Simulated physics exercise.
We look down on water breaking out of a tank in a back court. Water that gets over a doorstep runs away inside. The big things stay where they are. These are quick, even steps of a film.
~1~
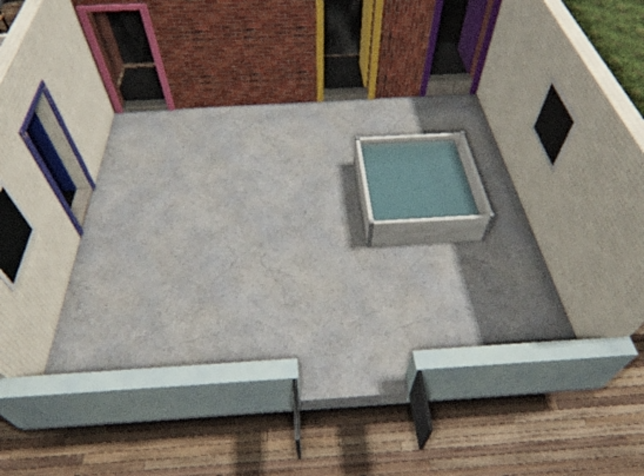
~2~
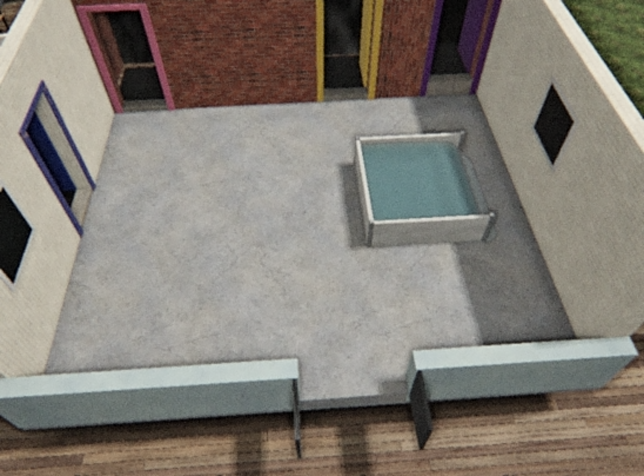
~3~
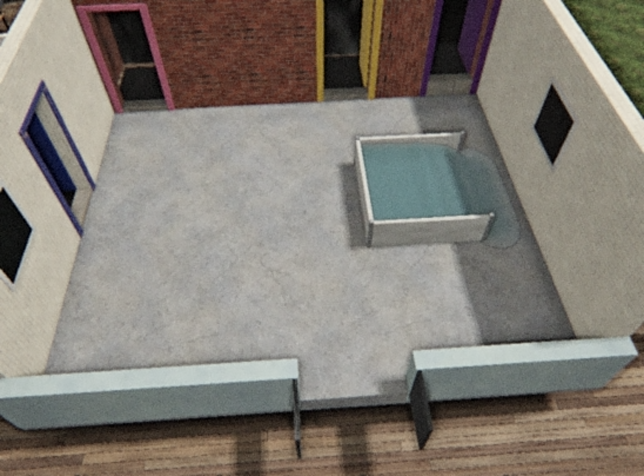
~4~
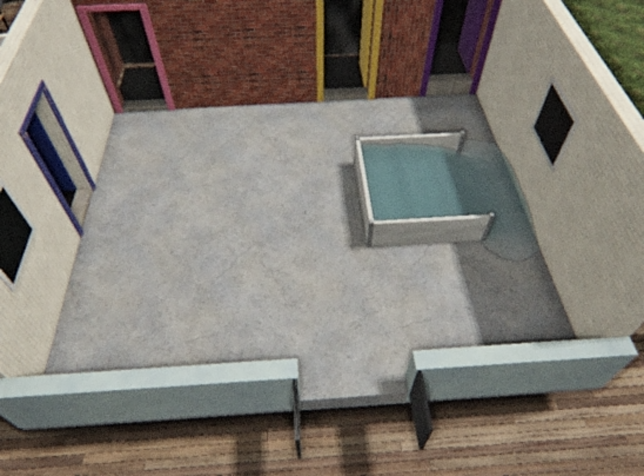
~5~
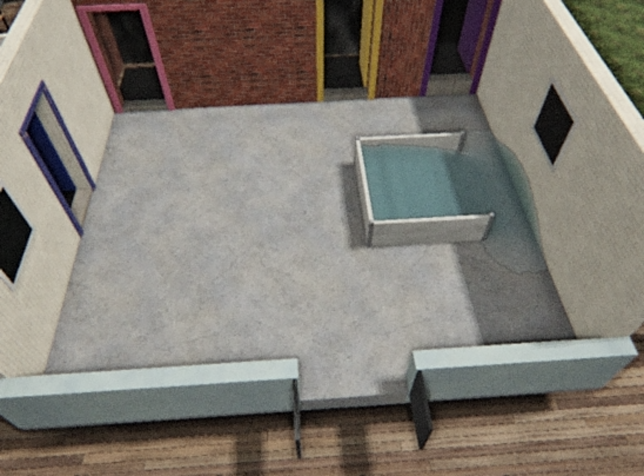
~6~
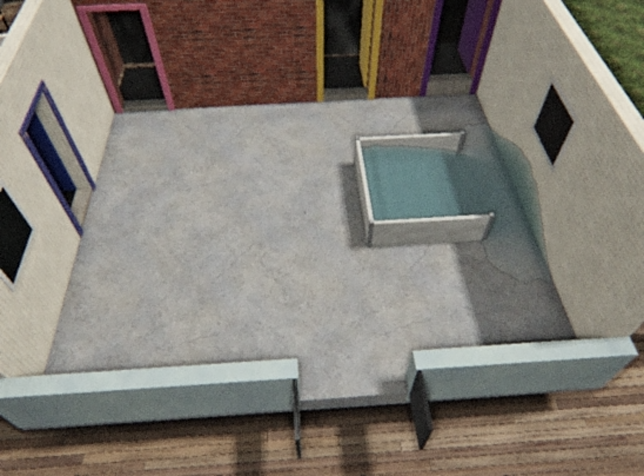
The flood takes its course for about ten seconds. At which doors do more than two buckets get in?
The yellow door admits no more than that; the pink door admits no more than that; the purple door admits no more than that; the blue door admits no more than that.
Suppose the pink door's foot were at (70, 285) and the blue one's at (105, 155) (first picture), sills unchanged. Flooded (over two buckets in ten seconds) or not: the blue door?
One by one: Blue door lets less in.
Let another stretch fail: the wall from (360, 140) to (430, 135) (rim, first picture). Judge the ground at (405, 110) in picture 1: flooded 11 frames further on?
At that place: Wet.
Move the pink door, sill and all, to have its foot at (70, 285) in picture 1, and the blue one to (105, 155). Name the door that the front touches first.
First comes the purple-painted one.
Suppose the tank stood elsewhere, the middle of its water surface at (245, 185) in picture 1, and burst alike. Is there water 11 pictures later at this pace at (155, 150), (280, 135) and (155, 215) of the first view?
In turn: No water, not flooded, dry.
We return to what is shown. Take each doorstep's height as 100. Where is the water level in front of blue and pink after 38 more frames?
In turn 10 and 30 per cent.
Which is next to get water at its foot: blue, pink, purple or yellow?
It is the purple door.
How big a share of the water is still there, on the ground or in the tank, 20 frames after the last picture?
Near 100 in a hundred.
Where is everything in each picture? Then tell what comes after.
Still water in the open tank at (420, 178), in the first frame.
Water pours out at (468, 190) and has run to a hidden place, in the second frame.
The front is at (472, 152), out from the gap at (468, 191), in the third frame.
Water pours out at (468, 191) and has run to (497, 148), in the fourth frame.
Water pours out at (468, 191) and has run to (492, 135), in the fifth frame.
The front is at (489, 127), out from the gap at (468, 192), in the sixth frame.
A moment on, water covers 10 % of the floor; the yellow door not reached, the pink door not reached, the purple door wet at the sill, nothing in, the blue door not reached.
Next, water covers 20 % of the floor; the yellow door not reached, the pink door not reached, the purple door wet at the sill, nothing in, the blue door not reached.
Then, water covers 40 % of the floor; the yellow door wet at the sill, nothing in, the pink door not reached, the purple door wet at the sill, nothing in, the blue door not reached.
Later, water covers 85 % of the floor; the yellow door wet at the sill, nothing in, the pink door wet at the sill, nothing in, the purple door wet at the sill, nothing in, the blue door not reached.
In the end, water covers 90 % of the floor; the yellow door wet at the sill, nothing in, the pink door wet at the sill, nothing in, the purple door wet at the sill, nothing in, the blue door wet at the sill, nothing in.
